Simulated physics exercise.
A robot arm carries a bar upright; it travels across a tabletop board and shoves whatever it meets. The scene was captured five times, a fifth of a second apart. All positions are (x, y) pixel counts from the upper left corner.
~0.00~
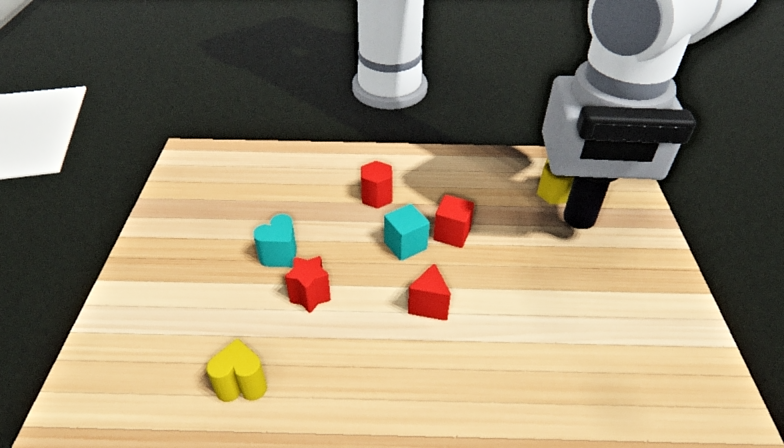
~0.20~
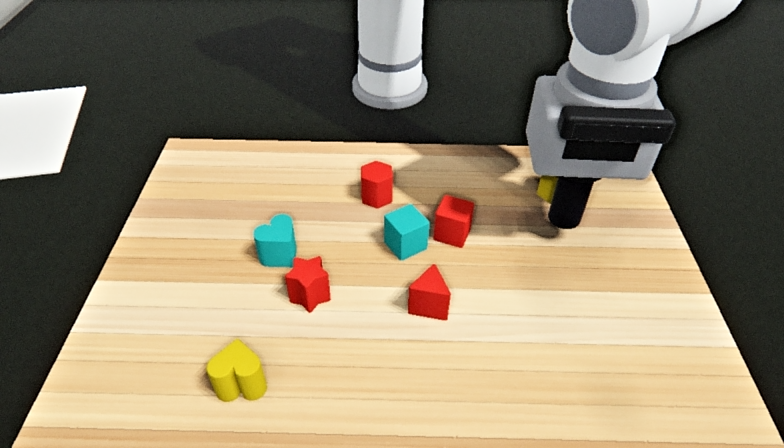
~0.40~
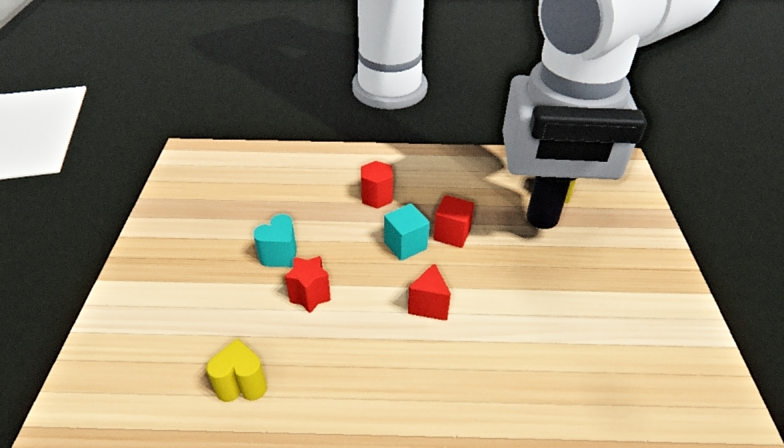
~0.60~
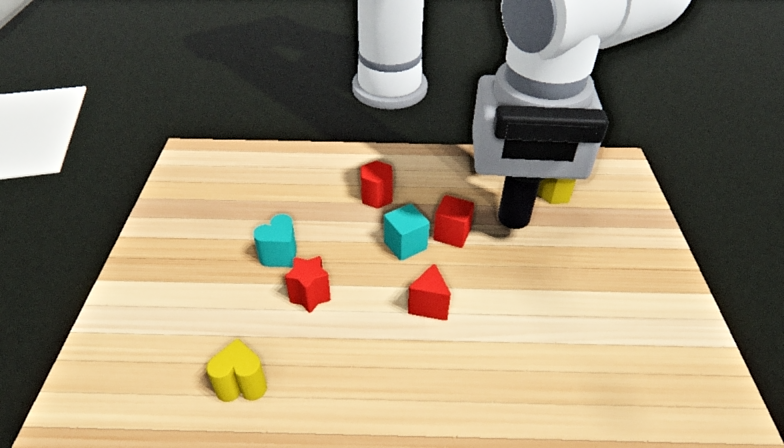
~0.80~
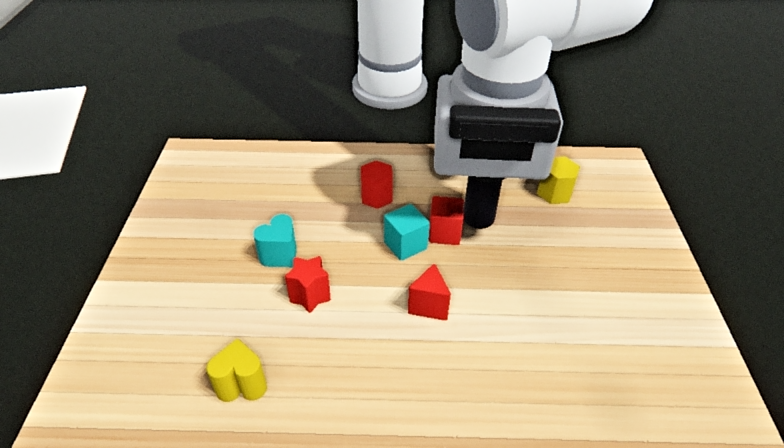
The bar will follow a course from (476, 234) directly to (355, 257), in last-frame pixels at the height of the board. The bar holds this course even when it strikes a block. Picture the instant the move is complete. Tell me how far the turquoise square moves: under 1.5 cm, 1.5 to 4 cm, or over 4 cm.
Answer: More than 4 cm.
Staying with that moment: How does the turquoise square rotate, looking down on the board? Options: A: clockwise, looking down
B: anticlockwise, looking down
My answer is option A.
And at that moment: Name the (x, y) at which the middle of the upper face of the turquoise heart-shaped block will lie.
It is going to be at (251, 230).
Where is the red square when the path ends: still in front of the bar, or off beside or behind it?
I expect it to be in front.
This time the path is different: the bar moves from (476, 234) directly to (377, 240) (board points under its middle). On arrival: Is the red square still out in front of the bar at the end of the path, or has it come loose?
The red square stays in front.
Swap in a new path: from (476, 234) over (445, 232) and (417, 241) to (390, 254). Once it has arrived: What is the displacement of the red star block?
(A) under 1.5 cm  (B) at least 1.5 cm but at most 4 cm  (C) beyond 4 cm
A - under 1.5 cm.
The first path, step by step. One third of the way, bar at (438, 227); turquoise square at (373, 224), turned 25° clockwise; red square at (405, 215), turned 15° anticlockwise.
Two thirds of the way, bar at (396, 234); turquoise square at (328, 228), turned 30° clockwise; red square at (363, 221).
At the end, bar at (354, 242); turquoise heart-shaped block at (251, 230); red star block unmoved; turquoise square at (284, 232), turned 35° clockwise; red square at (320, 227).
